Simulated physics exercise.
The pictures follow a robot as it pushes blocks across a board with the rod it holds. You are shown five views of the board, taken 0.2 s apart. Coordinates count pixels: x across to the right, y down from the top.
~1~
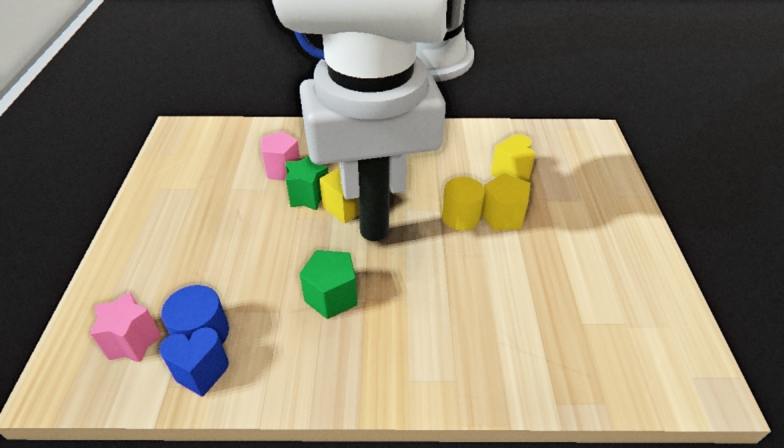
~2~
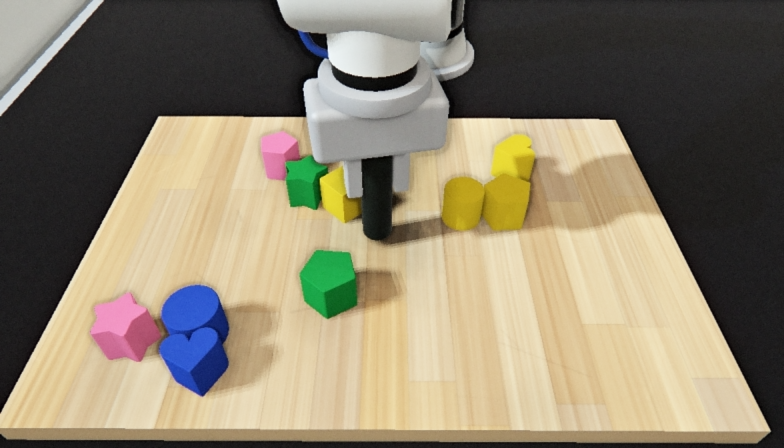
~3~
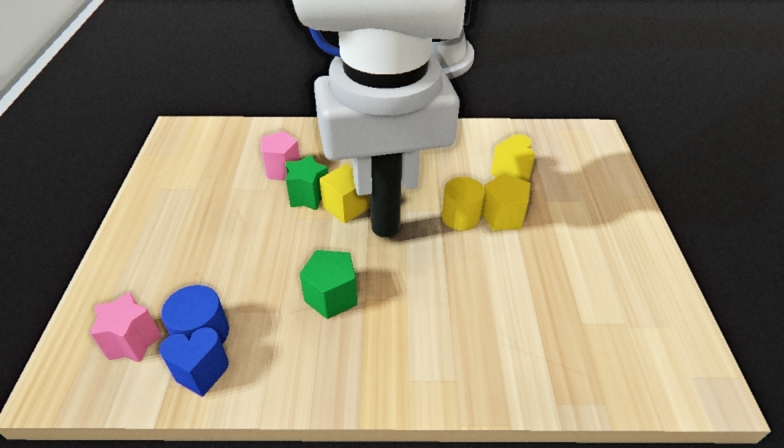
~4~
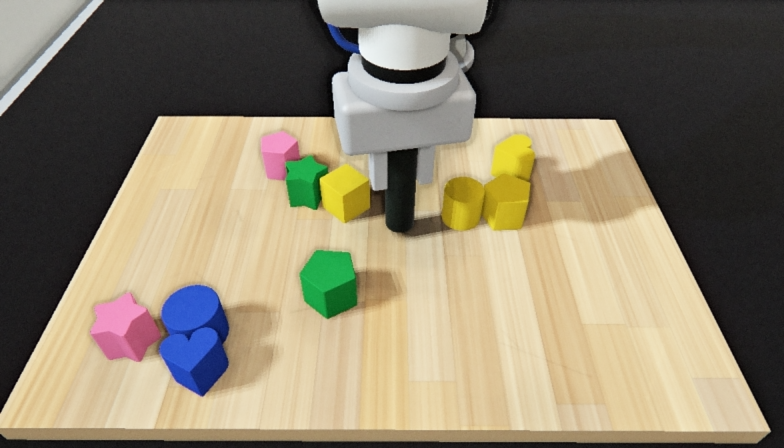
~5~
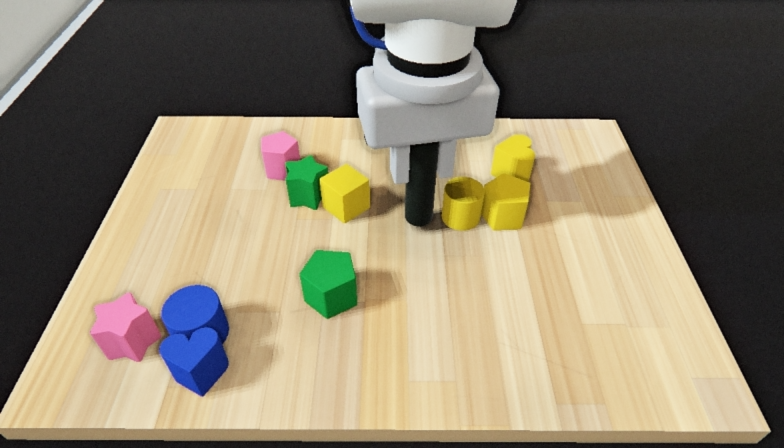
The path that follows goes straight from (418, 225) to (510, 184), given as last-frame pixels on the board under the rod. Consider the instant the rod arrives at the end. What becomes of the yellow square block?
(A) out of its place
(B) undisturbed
The one that fits is B, undisturbed.
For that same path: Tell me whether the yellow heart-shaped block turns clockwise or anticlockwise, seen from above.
Seen from overhead, it turns anticlockwise.
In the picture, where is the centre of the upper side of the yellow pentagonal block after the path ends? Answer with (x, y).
Its top face will be centred at roughly (563, 193).
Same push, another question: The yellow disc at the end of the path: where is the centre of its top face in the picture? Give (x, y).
The answer is (548, 167).
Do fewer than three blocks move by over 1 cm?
In short: No.
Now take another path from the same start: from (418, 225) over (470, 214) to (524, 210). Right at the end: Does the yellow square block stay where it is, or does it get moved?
By the time the path is finished, it has hardly shifted at all.
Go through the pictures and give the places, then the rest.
Rod tip (374, 232); block tops, yellow square block partly hidden; yellow disc (465, 189); yellow pentagonal block (509, 188); yellow heart-shaped block (518, 147), in the first picture.
Rod (377, 231); blocks unchanged, in the second picture.
Rod (386, 229); blocks unchanged, in the third picture.
Rod (400, 224); blocks unchanged, in the fourth picture.
Rod (419, 218); yellow square block (345, 179); yellow disc (465, 189); yellow pentagonal block (509, 188); yellow heart-shaped block (518, 147), in the fifth picture.
What follows on the original path. One third of the way, rod (452, 204); yellow disc (488, 179); yellow pentagonal block (528, 187), turned 40° clockwise.
Two thirds of the way, rod (484, 190); yellow disc (521, 170); yellow pentagonal block (554, 189), turned 75° clockwise.
At the end, rod (512, 177); yellow square block in place; yellow disc (548, 167); yellow pentagonal block (563, 193), turned 90° clockwise; yellow heart-shaped block (526, 140), turned 20° anticlockwise.
